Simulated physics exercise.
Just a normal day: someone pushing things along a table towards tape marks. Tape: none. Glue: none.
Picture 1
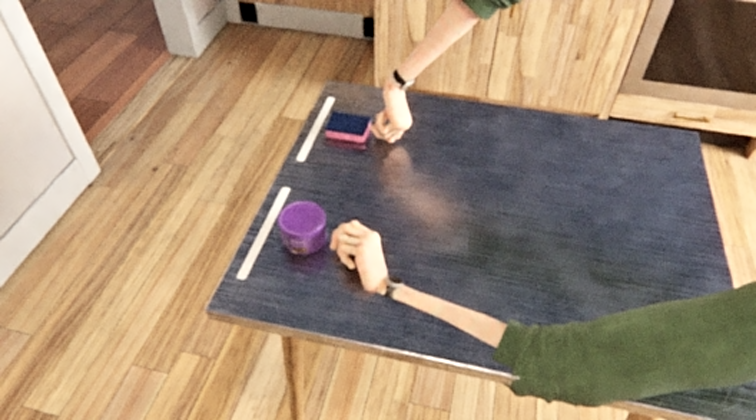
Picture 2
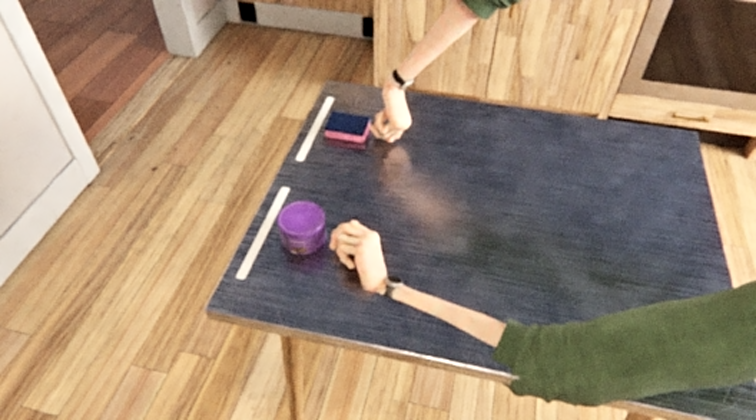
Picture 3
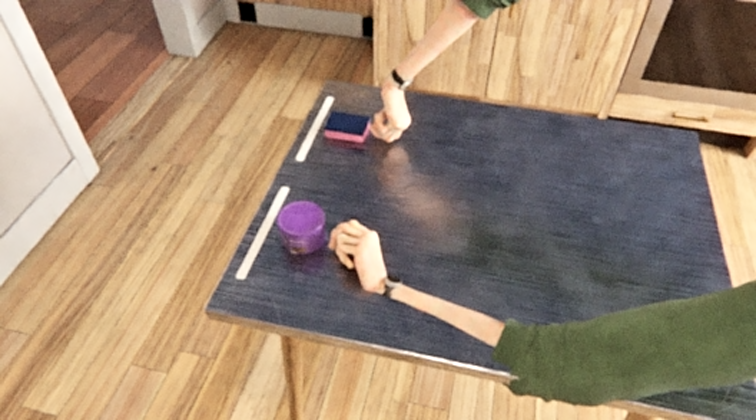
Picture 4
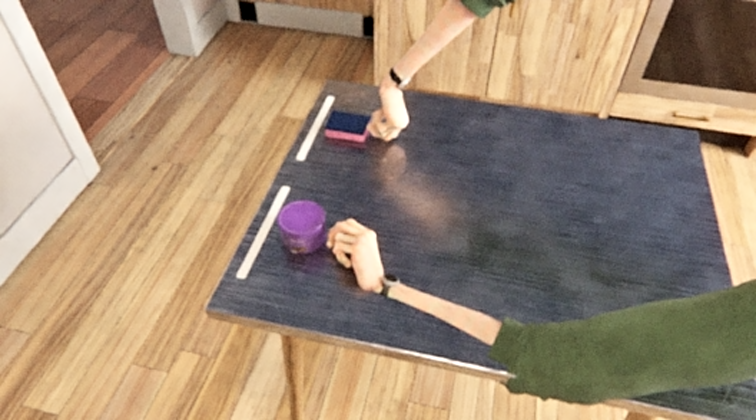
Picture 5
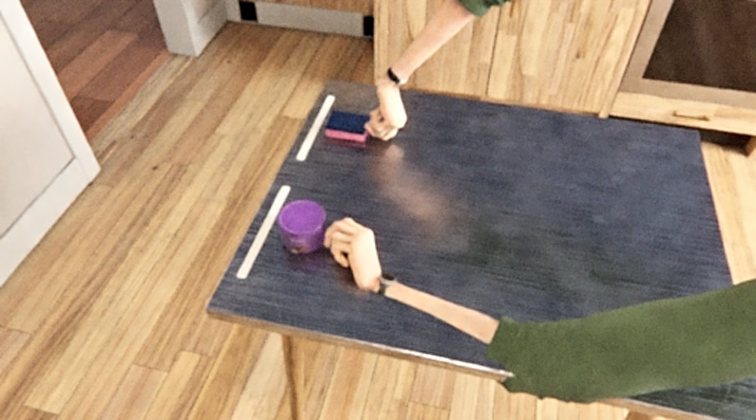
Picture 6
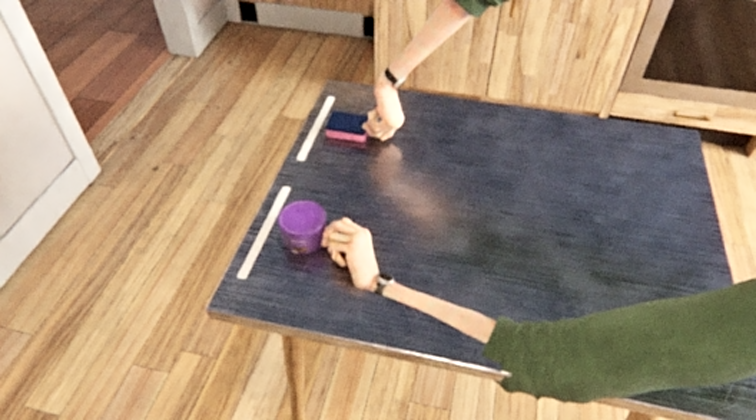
Two hands in green sleeves shift very slightly left on a dark tabletop, one beside a pink and blue sponge and the other beside a purple tub, while both objects stay almost still near two pale tape strips.
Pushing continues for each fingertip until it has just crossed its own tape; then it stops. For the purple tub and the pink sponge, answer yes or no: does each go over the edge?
Purple tub - yes; pink sponge - yes.
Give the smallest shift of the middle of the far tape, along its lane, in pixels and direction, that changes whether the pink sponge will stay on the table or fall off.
About 8 pixels to the right.
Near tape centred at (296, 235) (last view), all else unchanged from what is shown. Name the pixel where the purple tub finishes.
Resting at (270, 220).
Then, 1.92 s past the last view, purple tub leaning 7° off how it started near (239, 216); pink sponge leaning 14° off how it started near (295, 120).
Then, 2.24 s past the last view, purple tub leaning 53° off how it started near (223, 247); pink sponge in the air near (300, 243).
Then, 2.46 s past the last view, purple tub in the air near (238, 361); pink sponge come down near (304, 275).
Finally, the purple tub goes over the edge; the pink sponge goes over the edge.
